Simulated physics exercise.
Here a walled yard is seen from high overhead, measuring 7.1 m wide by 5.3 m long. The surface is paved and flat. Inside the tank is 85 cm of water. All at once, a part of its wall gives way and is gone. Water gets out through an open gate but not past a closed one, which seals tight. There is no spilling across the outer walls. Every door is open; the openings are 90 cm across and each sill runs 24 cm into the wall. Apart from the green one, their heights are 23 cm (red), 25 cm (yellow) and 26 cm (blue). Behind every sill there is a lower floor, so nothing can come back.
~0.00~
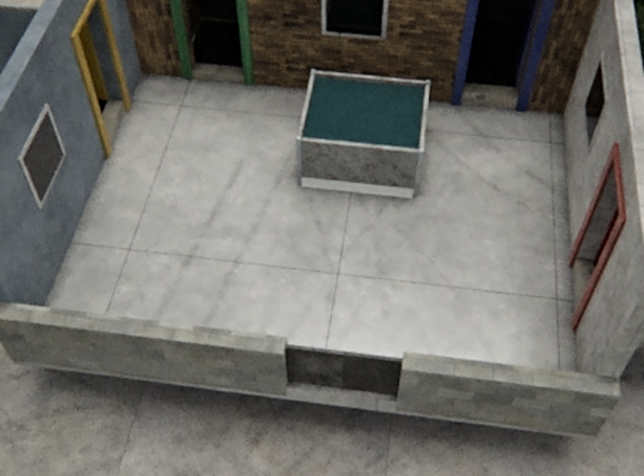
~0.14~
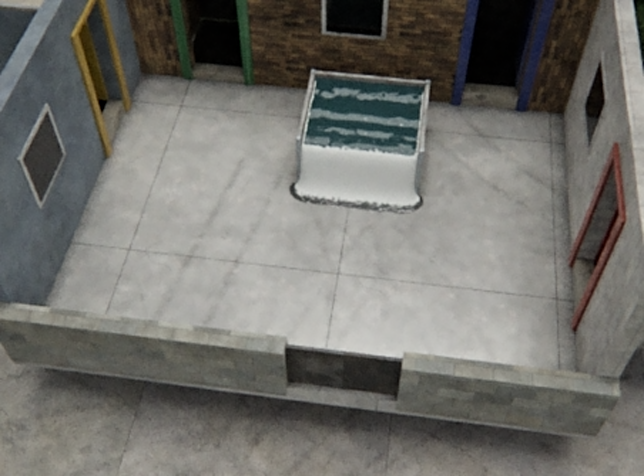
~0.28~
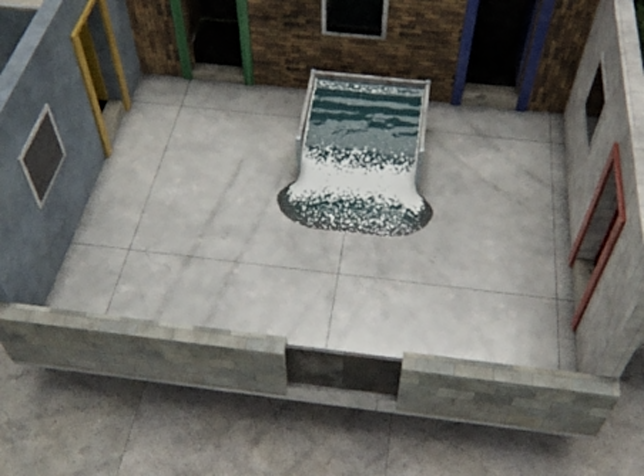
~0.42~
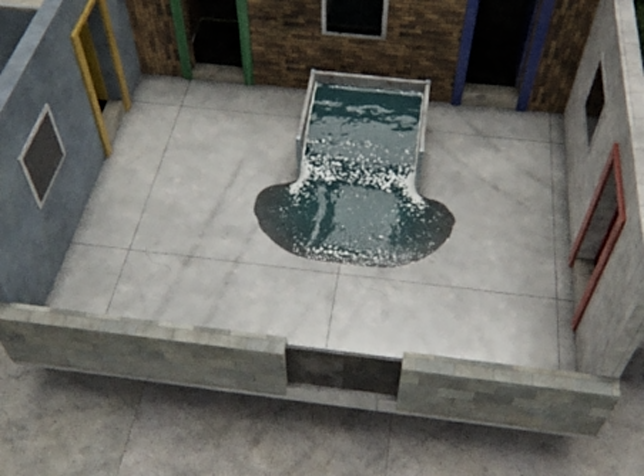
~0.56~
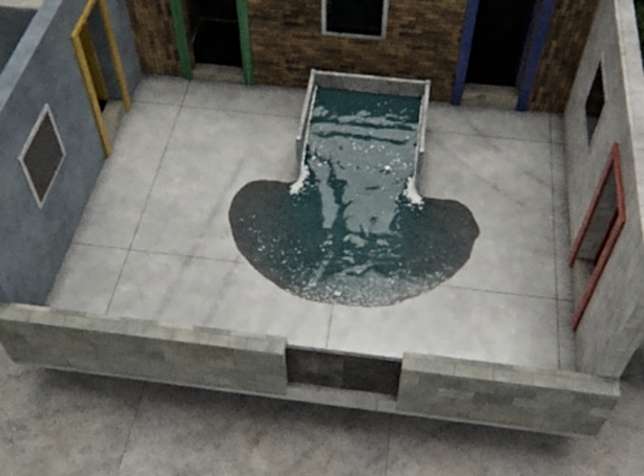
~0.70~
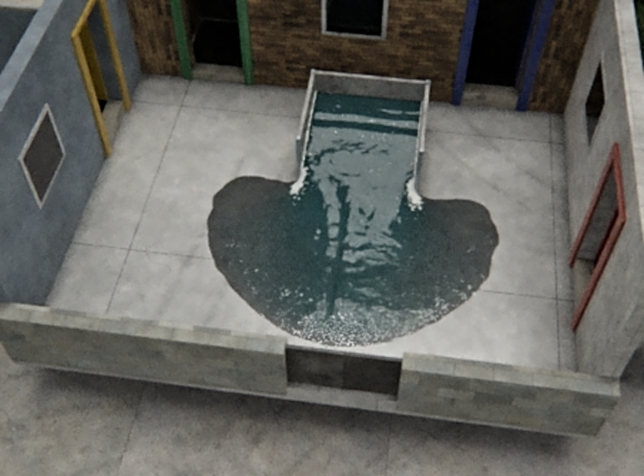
A walled yard holds a tank whose front gives way, and water spreads across the floor.
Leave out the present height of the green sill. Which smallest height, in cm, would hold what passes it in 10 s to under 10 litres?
It would have to be roughly 8 cm high.
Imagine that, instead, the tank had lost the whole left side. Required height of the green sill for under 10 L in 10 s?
In that case about 19 cm.
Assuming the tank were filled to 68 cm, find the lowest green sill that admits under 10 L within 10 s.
In that case, roughly 5.5 cm.
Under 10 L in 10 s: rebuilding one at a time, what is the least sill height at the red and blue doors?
Some 9.0 cm for red, some 10.0 cm for blue.
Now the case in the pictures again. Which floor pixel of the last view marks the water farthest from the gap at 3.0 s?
I'd put the front's tip around (32, 338).
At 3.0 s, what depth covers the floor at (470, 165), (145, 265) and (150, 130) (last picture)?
Close to 0, 2 and 0 cm, one after the other.
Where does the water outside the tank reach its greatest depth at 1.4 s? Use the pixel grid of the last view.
Check close to (316, 374).
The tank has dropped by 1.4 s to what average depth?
Averaged depth comes out at about 28 cm.
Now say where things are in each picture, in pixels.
The tank at (365, 114) is whole and still, 85 cm deep; the green door at (213, 33) is dry, in the first frame.
Water pours out at (358, 171) and has run 0.4 m, to (313, 200); about 11 cm deep outside, 85 cm at the back, in the second frame.
Water pours out at (358, 175) and has run 0.8 m, to (308, 222); about 14 cm deep outside, 76 cm at the back, in the third frame.
The front is at (314, 255), 1.4 m from the gap at (358, 176); 3.0 m2 of floor is wet, 73 cm left at the back, in the fourth frame.
The front is at (303, 293), 2.0 m from the gap at (358, 178); 5.5 m2 of floor is wet, 68 cm left at the back, in the fifth frame.
The gap is at (358, 178), the front 2.7 m out at (322, 338); the back of the tank holds 59 cm; 2.6 m in a straight line remain to the green door at (213, 33), in the sixth frame.
After 1.4 s water covers 45 % of the floor, deepest (40 cm) near (316, 374); it has not reached the green door.
After 3.0 s water covers 50 % of the floor, deepest (30 cm) near (32, 338); it has not reached the green door.
After 10.0 s water covers 100 % of the floor, deepest (12 cm) near (338, 110); 9 cm at the green door, 0 litres in over its 14 cm sill.
At the green door as built, the water arrived by 4.8 s and peaked near 11 cm at 5.8 s.
With a sill of 7 cm, 19 litres would have come in within the 10 s; with 9 cm, 4 litres. So under 10 litres takes about 8 cm.
